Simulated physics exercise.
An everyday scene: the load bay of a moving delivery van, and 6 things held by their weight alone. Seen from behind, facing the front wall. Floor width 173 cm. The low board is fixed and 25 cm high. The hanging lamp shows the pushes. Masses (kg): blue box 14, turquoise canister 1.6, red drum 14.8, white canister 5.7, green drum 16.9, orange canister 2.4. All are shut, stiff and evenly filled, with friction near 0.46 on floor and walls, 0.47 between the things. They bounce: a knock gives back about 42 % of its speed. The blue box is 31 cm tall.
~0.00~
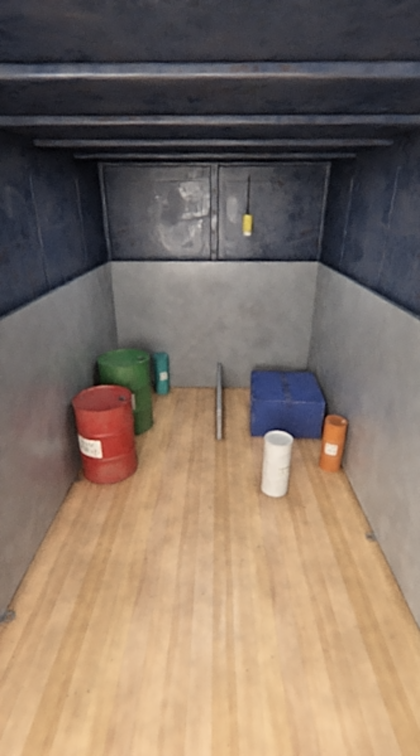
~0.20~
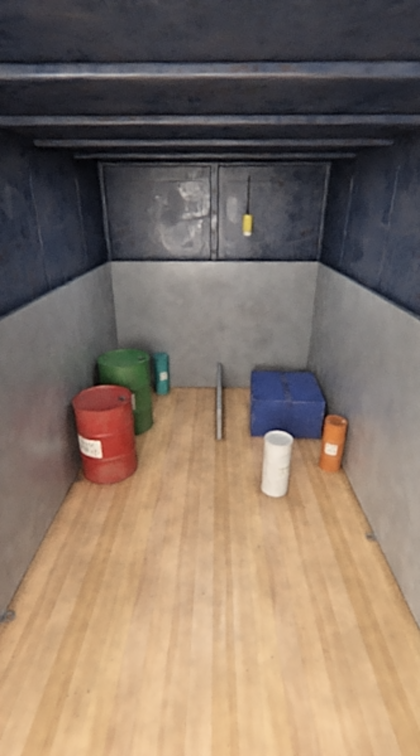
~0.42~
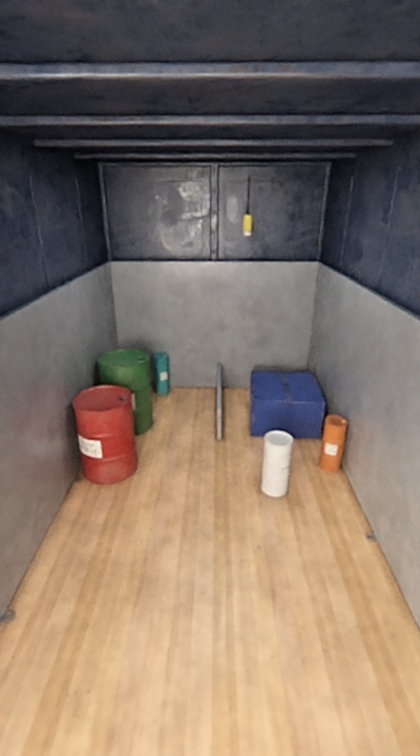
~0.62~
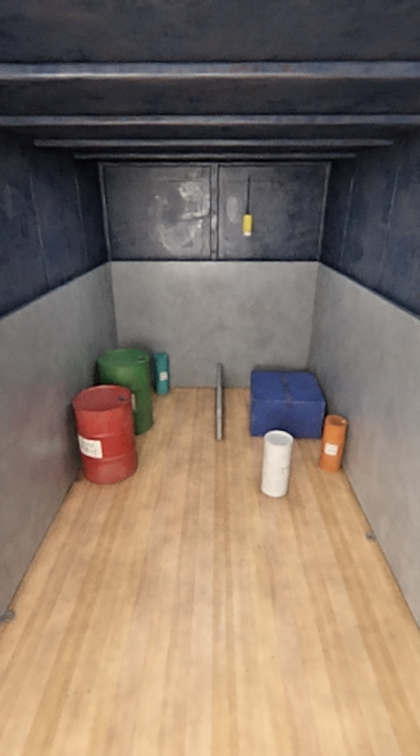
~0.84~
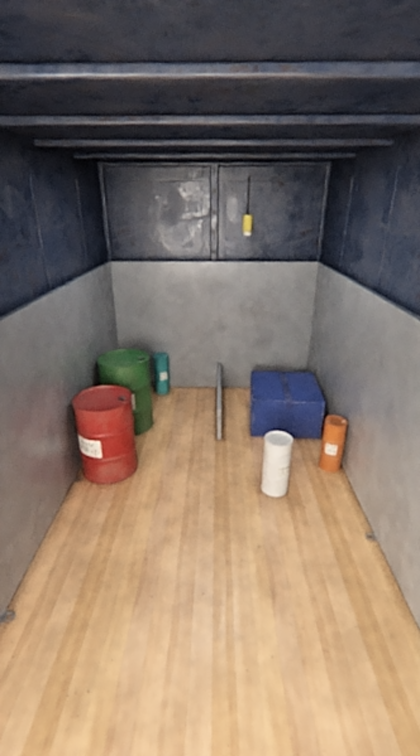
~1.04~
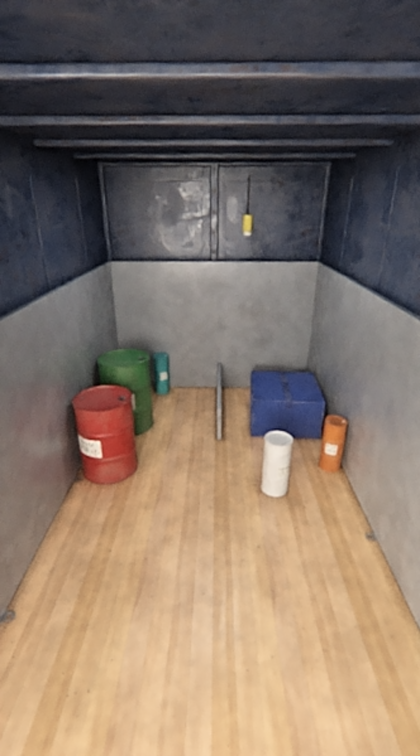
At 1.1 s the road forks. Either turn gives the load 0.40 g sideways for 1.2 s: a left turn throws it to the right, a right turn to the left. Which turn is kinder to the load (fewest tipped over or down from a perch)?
Fewer things are lost with the left turn.
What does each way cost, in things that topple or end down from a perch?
Turning left 1, turning right 2.
Turning left. Around 1.84 s, load feels 0.40 g right; turquoise canister at 16° to upright near (167, 372).
Around 2.04 s, load feels 0.40 g right; turquoise canister at 57° to upright near (182, 376).
Around 2.24 s, load feels 0.10 g right; turquoise canister on its side near (197, 381).
Finally (2.9 s), on their side or leaning hard in the back, turquoise canister; the other 5 still in place (within 15 cm). Final places as that camera would see them, blue box near (284, 403), turquoise canister near (194, 384).
Turning right instead, turquoise canister and orange canister tipped over or down from a perch, 2 of 6 in all.
